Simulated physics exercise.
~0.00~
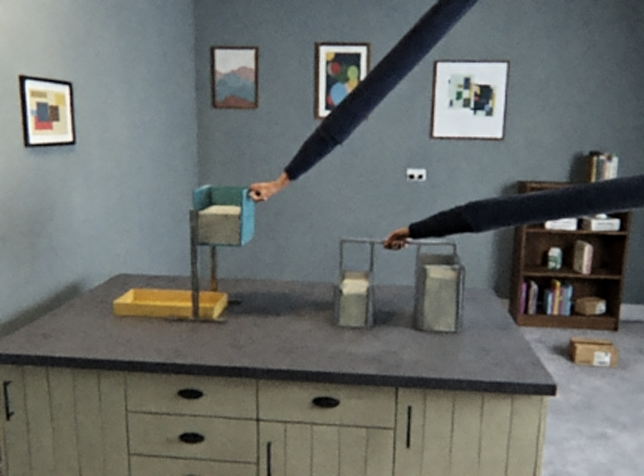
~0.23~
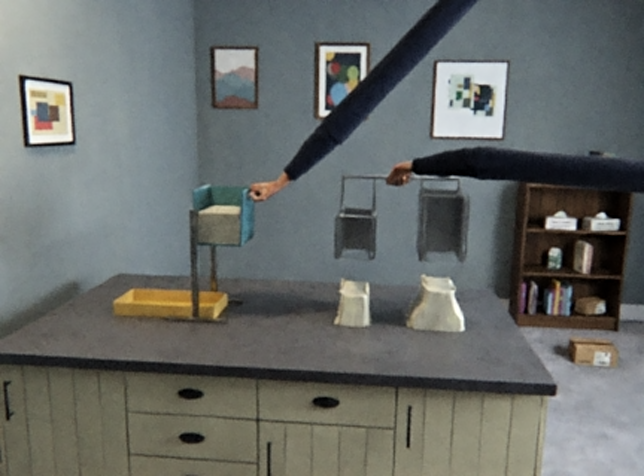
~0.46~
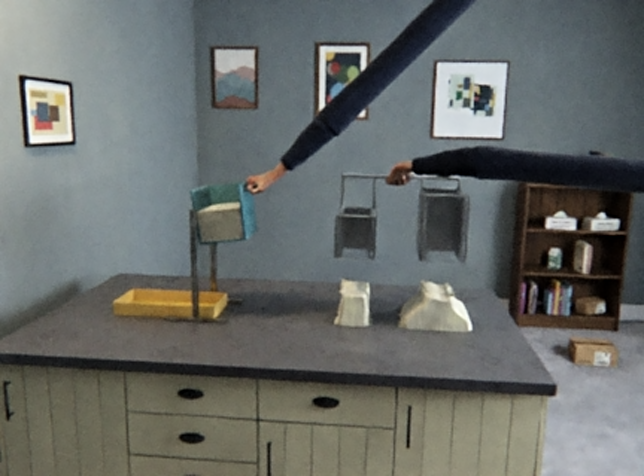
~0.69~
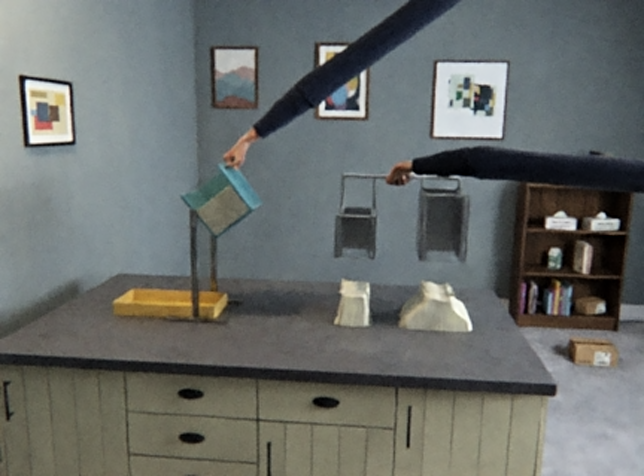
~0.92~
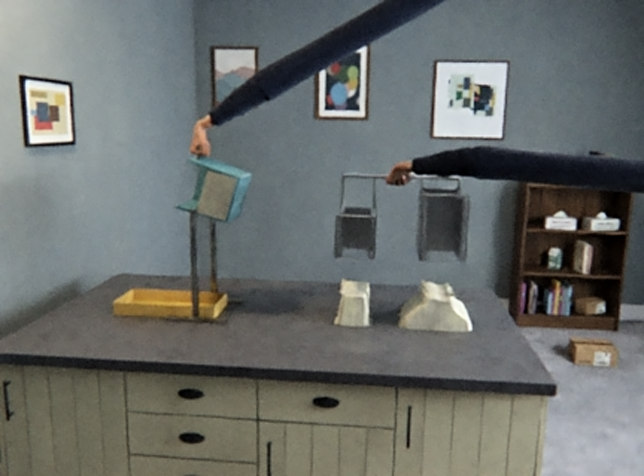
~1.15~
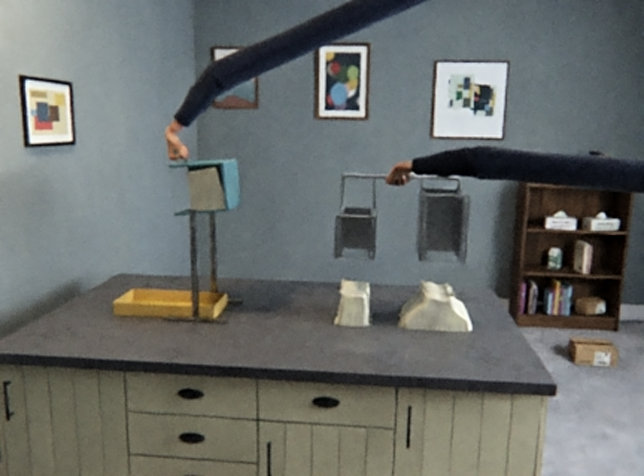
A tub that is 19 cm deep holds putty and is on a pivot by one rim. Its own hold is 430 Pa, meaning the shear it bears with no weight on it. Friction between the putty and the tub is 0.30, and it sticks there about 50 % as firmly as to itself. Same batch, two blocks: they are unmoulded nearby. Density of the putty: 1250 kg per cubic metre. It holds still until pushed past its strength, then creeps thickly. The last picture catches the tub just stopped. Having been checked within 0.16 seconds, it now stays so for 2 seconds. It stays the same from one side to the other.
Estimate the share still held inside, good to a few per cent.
I would say about 75 percent.
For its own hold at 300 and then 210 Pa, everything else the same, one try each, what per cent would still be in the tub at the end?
Try one gives 55 per cent, try two gives 45 per cent.
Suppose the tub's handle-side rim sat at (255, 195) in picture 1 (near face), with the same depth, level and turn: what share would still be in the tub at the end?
Around 50 percent would still be in the tub at the end.
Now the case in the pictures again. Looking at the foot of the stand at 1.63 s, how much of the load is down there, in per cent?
About 0 per cent.
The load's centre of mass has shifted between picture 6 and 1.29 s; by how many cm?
Looks like around 4 cm to me.
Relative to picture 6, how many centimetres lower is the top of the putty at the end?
8 cm or so.
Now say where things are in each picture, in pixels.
Handle-side rim at (240, 193), tilt 0 degrees; highest point of the putty at (226, 213); test blocks 13 cm, 21 cm high (left to right), in the first frame.
Handle-side rim at (240, 193), tilt 0 degrees; highest point of the putty at (226, 213); test blocks 13 cm, 16 cm high (left to right), in the second frame.
Handle-side rim at (237, 187), tilt 8 degrees; highest point of the putty at (236, 208); test blocks 13 cm, 13 cm high (left to right), in the third frame.
Handle-side rim at (217, 167), tilt 39 degrees; highest point of the putty at (228, 187); test blocks 13 cm, 13 cm high (left to right), in the fourth frame.
Handle-side rim at (188, 162), tilt 73 degrees; highest point of the putty at (210, 171); test blocks 13 cm, 13 cm high (left to right), in the fifth frame.
Handle-side rim at (170, 168), tilt 95 degrees; highest point of the putty at (212, 168); test blocks 13 cm, 13 cm high (left to right), in the sixth frame.
By 1.29 s, the tub is at 95 degrees and holds 100 %.
By 1.46 s, the tub is at 95 degrees and holds 90 %.
By 1.63 s, the tub is at 95 degrees and holds 80 %.
By 1.80 s, the tub is at 95 degrees and holds 75 %.
By 3.15 s, at the end, the tub is at 95 degrees and holds 75 %.
